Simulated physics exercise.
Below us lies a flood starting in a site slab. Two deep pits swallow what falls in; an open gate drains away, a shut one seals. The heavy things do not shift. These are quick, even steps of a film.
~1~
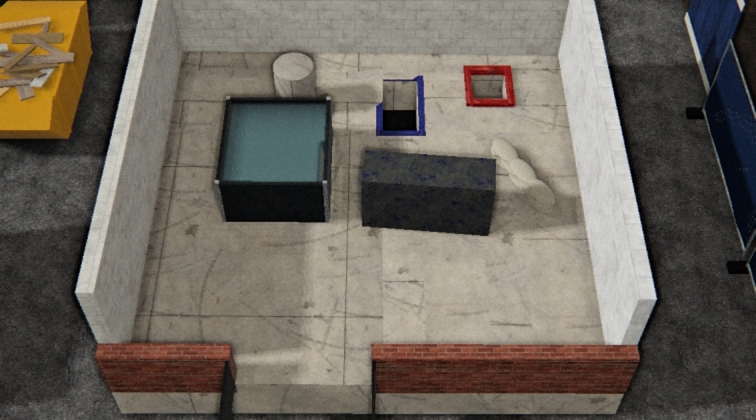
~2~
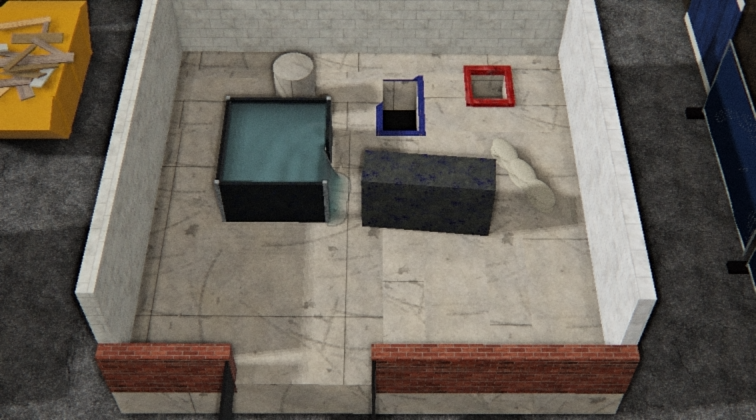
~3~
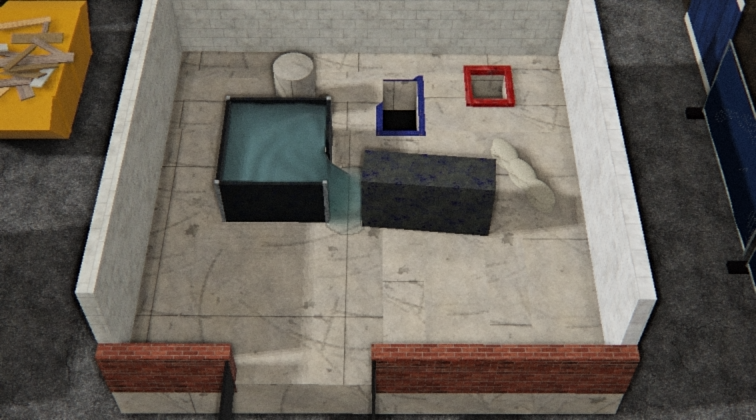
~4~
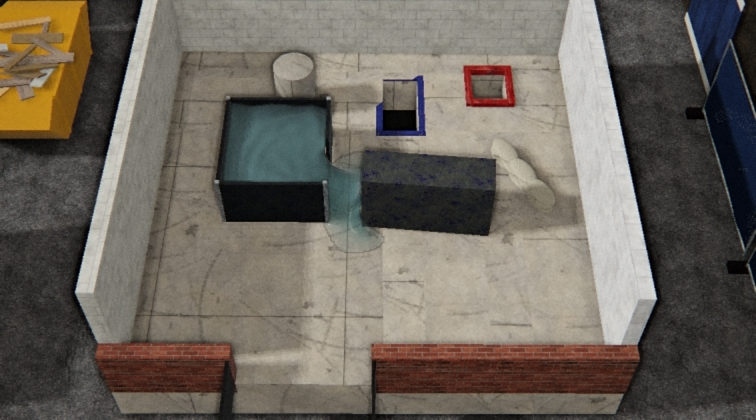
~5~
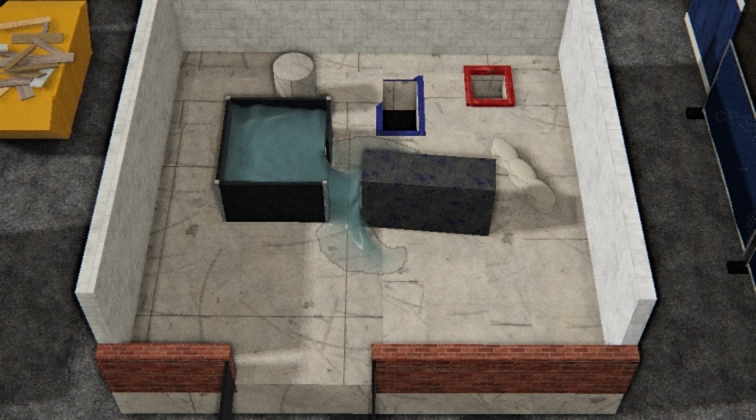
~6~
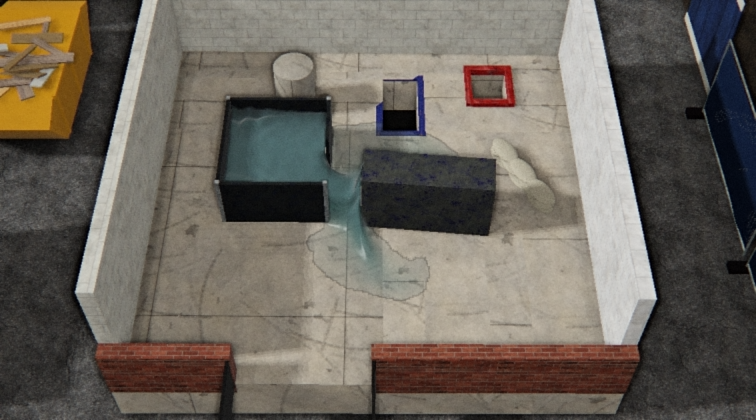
In this clip, water bursts from the right side of a dark open tank in a walled concrete slab, strikes a dark speckled block, and spreads across the floor toward the viewer and behind the block.
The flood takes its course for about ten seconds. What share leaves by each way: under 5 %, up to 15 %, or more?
The gate takes above 15 %; the red pit takes not even 5 %; the blue pit takes above 15 %.
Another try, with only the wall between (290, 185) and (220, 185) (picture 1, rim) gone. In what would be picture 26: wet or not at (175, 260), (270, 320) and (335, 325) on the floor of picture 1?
One after the other: Awash, wet, under water.
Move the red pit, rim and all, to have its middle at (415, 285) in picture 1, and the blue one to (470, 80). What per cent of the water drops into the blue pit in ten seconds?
Parts in a hundred: Blue 25.
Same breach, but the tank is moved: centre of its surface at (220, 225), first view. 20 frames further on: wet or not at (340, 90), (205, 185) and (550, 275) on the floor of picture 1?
In that order: No water, no water, covered.
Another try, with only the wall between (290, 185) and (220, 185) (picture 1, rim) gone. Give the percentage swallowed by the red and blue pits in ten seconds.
Per cent: Red 0, blue 0.
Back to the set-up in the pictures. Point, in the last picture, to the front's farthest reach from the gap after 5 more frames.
Close to (550, 122).
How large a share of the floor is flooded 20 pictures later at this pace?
Roughly 60 per cent.
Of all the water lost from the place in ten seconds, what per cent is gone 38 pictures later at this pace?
Some 75 per cent.
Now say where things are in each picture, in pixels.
The tank at (275, 143) is whole and still, in the first frame.
The front is at (331, 224), out from the gap at (326, 187), in the second frame.
Water pours out at (326, 187) and has run to a hidden place, in the third frame.
The front is at a hidden place, out from the gap at (326, 188), in the fourth frame.
Water pours out at (326, 188) and has run to a hidden place, in the fifth frame.
The front is at a hidden place, out from the gap at (326, 188), in the sixth frame.
A moment on, water covers 30 % of the floor; the gate 0 %, the red pit 0 %, the blue pit 2 %.
Next, water covers 50 % of the floor; the gate 4 %, the red pit 1 %, the blue pit 5 %.
Then, water covers 60 % of the floor; the gate 8 %, the red pit 1 %, the blue pit 8 %.
Later, water covers 65 % of the floor; the gate 13 %, the red pit 1 %, the blue pit 13 %.
In the end, water covers 70 % of the floor; the gate 19 %, the red pit 1 %, the blue pit 17 %.
